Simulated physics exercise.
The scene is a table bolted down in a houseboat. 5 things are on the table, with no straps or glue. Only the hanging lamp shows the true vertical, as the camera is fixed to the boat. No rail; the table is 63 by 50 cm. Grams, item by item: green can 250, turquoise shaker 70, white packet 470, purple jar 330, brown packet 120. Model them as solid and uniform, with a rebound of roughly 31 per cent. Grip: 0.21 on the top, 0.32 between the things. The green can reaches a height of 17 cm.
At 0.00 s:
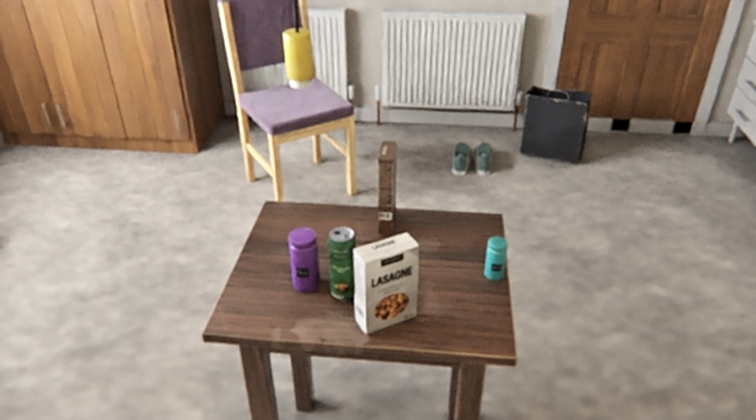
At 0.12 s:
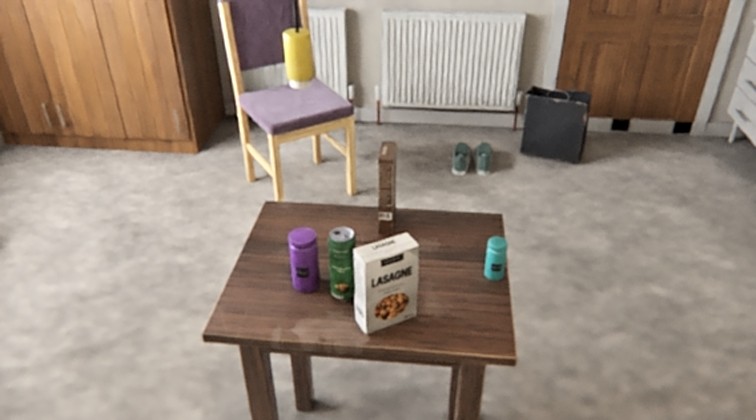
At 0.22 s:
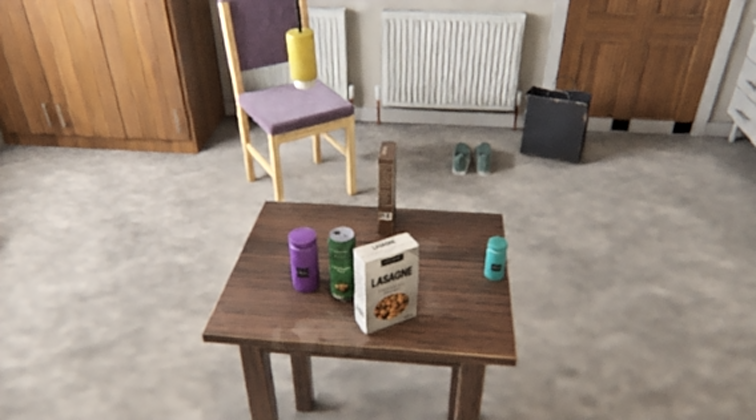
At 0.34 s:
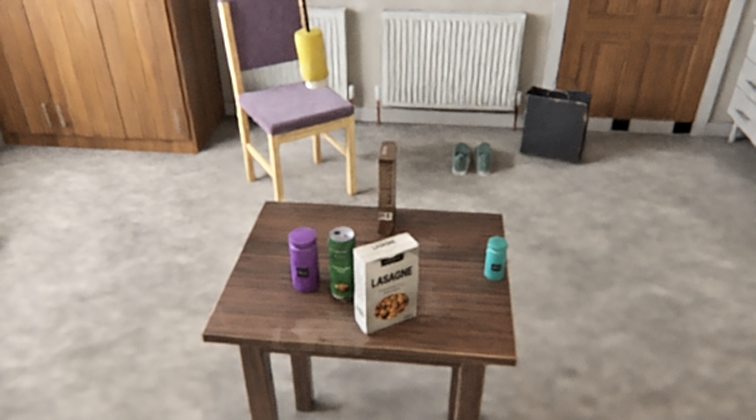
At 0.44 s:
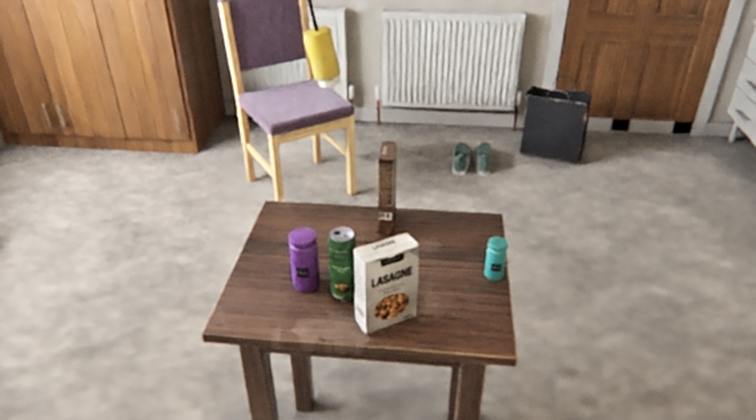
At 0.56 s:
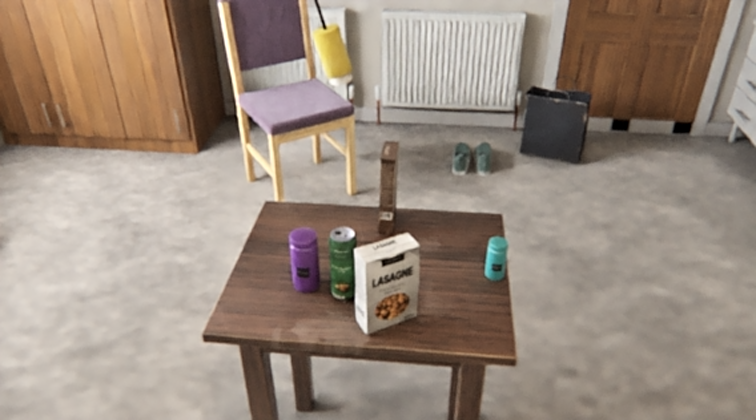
A hanging yellow lamp swings gradually to the right while the items on the table stay still.
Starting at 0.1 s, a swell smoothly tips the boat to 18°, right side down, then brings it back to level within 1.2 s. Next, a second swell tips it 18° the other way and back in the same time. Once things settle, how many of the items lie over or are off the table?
Likely double casualties.
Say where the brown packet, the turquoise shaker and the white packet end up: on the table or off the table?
When everything stops, the brown packet is out of bounds, the turquoise shaker is out of bounds, and the white packet is still in bounds.
By 0.96 s, heel 11°, right side down; turquoise shaker now off the table; green can 9 cm from its spot near (382, 267); brown packet on its side.
By 1.36 s, boat level; brown packet now off the table; green can 14 cm from its spot near (409, 270); white packet 15 cm from its spot.
By 1.86 s, heel 18°, left side down; green can 13 cm from its spot near (405, 269); white packet 14 cm from its spot; purple jar 13 cm from its spot.
When it is over (3.0 s), off the table, turquoise shaker and brown packet; the other 3 within 5 cm of the start. End places, in pixels of the last picture, green can near (343, 265).
